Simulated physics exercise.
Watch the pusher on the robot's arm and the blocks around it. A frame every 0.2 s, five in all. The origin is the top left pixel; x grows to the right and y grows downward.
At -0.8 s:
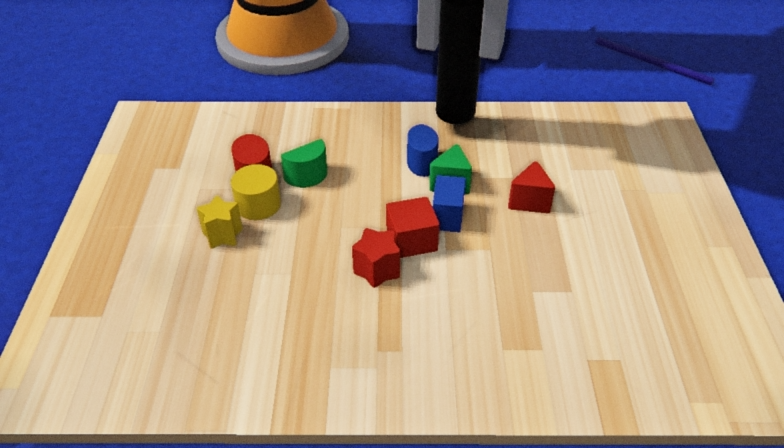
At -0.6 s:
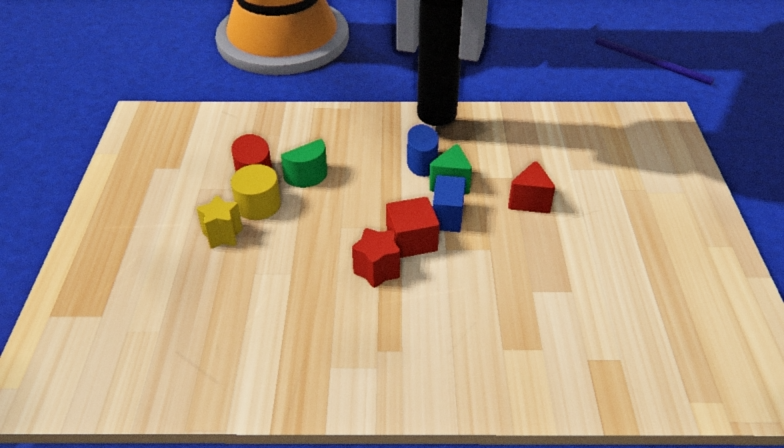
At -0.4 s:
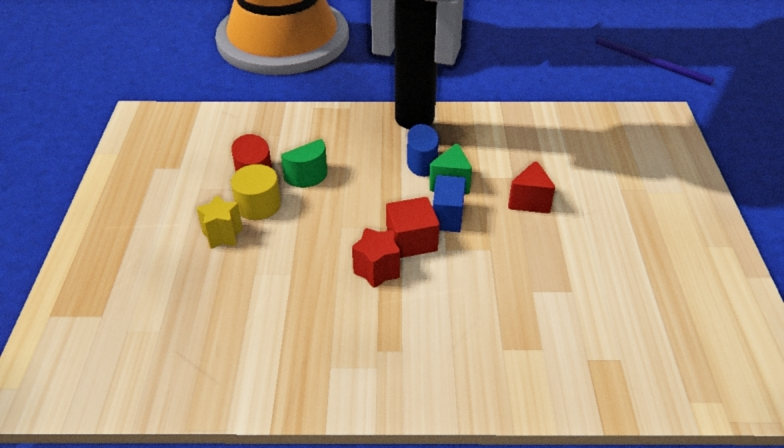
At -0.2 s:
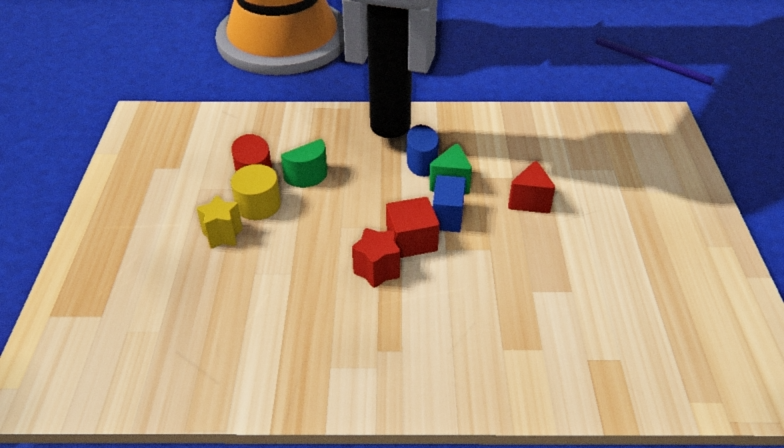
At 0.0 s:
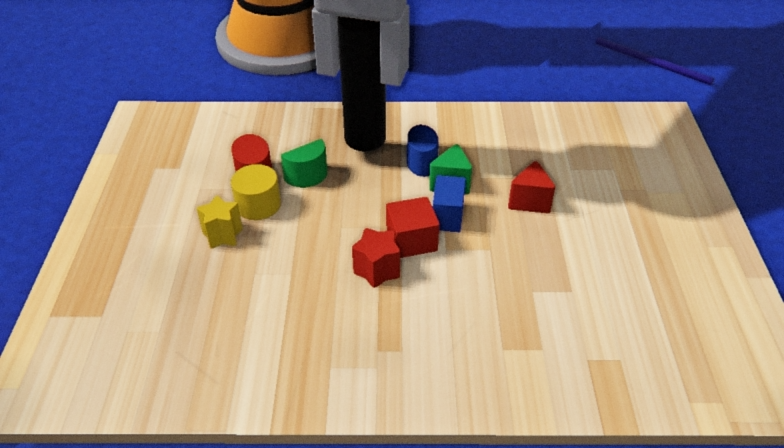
The black pusher moves left behind the blue block while the blocks stay still.
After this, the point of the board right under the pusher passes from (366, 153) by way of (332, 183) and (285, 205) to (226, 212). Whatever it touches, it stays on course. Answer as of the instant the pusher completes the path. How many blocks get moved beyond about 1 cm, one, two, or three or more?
My guess is at least three.
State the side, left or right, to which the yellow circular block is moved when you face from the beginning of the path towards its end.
The shift is to the right of that direction.
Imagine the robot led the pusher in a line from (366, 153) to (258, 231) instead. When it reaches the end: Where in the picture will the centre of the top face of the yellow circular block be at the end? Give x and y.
Its top middle will sit at (210, 192).
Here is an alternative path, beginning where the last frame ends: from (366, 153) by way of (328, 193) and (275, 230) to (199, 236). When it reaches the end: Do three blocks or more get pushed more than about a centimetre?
Answer: Yes.
On the path given first. One third of the way, pusher (330, 171); red elliptical block (246, 148); green D-shaped block (285, 161), turned 20° clockwise.
Two thirds of the way, pusher (283, 192); yellow star-shaped block (208, 219), turned 30° anticlockwise; red elliptical block (230, 143), turned 65° clockwise; yellow circular block (210, 192); green D-shaped block (236, 170), turned 60° clockwise.
At the end, pusher (223, 199); yellow star-shaped block (208, 220), turned 40° anticlockwise; red elliptical block (228, 142), turned 75° clockwise; yellow circular block (173, 198); green D-shaped block (192, 164), turned 115° clockwise; blue elliptical block not moved.
